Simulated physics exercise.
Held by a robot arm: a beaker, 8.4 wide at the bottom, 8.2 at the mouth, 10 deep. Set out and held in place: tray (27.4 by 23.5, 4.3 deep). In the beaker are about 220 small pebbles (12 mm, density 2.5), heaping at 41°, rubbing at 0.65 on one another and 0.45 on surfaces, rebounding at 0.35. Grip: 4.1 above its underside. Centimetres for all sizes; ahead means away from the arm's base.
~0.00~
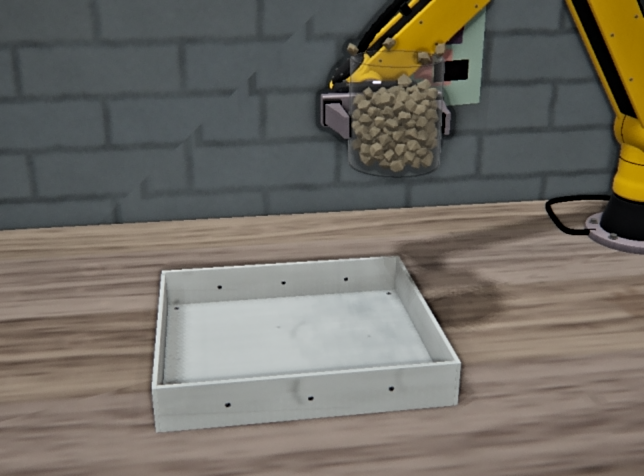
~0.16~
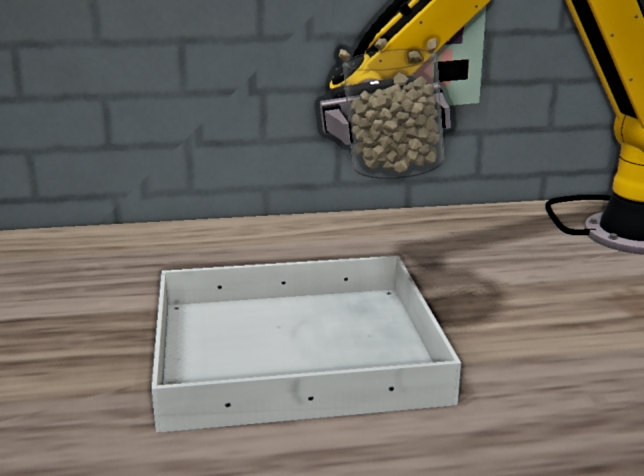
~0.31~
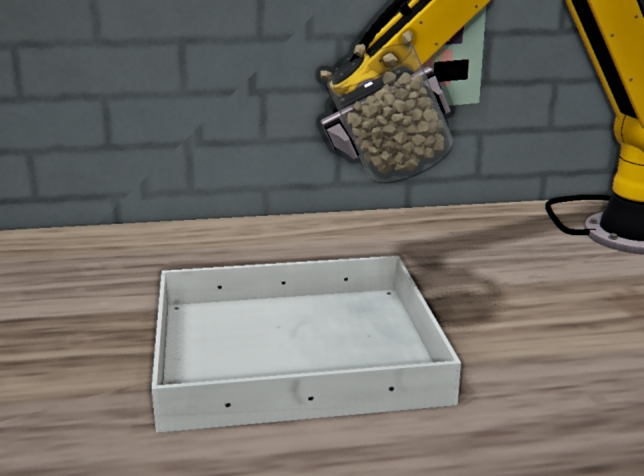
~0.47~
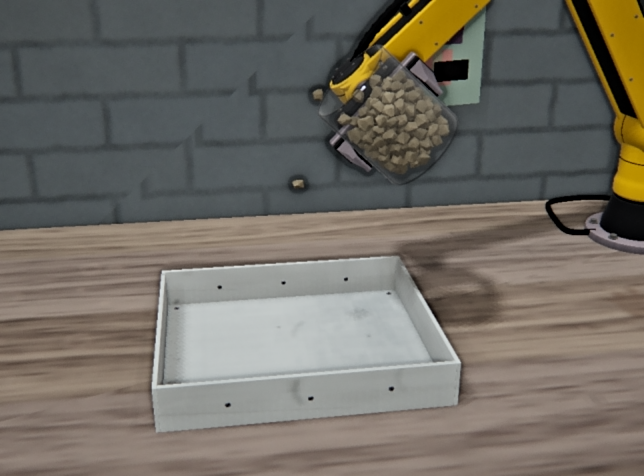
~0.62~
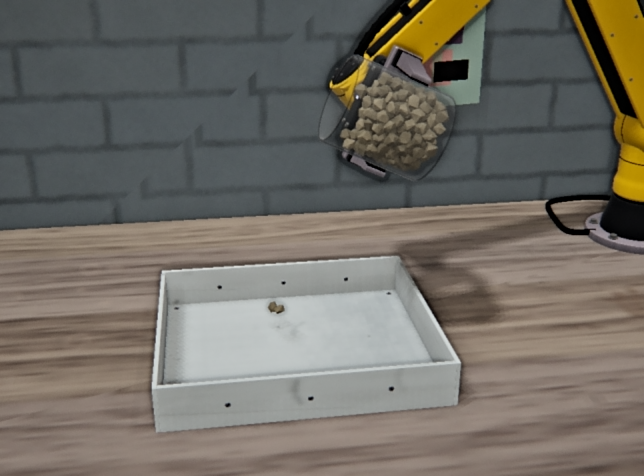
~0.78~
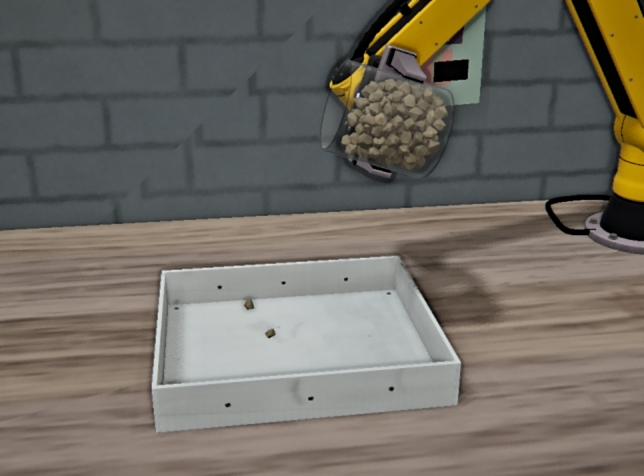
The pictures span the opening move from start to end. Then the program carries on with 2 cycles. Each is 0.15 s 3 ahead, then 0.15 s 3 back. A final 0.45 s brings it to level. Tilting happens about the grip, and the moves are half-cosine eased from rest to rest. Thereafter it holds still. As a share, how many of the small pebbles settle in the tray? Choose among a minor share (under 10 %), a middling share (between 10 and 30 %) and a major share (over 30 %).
A minor share.
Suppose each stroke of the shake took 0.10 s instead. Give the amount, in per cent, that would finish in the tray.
About 20 per cent, then.
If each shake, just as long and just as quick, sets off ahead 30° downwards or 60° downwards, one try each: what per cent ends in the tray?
Result: Approx. 5 % and 0 %, one try each.
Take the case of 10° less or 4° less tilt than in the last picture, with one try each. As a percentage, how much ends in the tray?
About 0 and 5 per cent.
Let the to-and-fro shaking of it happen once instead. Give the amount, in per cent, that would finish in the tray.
Result: Approximately 5 per cent.
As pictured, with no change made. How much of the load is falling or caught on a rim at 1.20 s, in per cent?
1 %.
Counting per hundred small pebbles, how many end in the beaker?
About 95 %.
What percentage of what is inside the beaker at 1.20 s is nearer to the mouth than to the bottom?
35 %.
After 1.20 s, tilted 72° forward, highest piece 28 above the table; 207 in the beaker, 9 in the tray, 2 in flight or on a rim.
After 1.62 s, tilted 32° forward, highest piece 28 above the table; 205 in the beaker, 13 in the tray.
After 2.03 s, level, highest piece 30 above the table; 205 in the beaker, 13 in the tray.
After 3.08 s, level, highest piece 30 above the table; 205 in the beaker, 13 in the tray.
At rest, 205 in the beaker, 13 in the tray. That is 6 % in the tray.
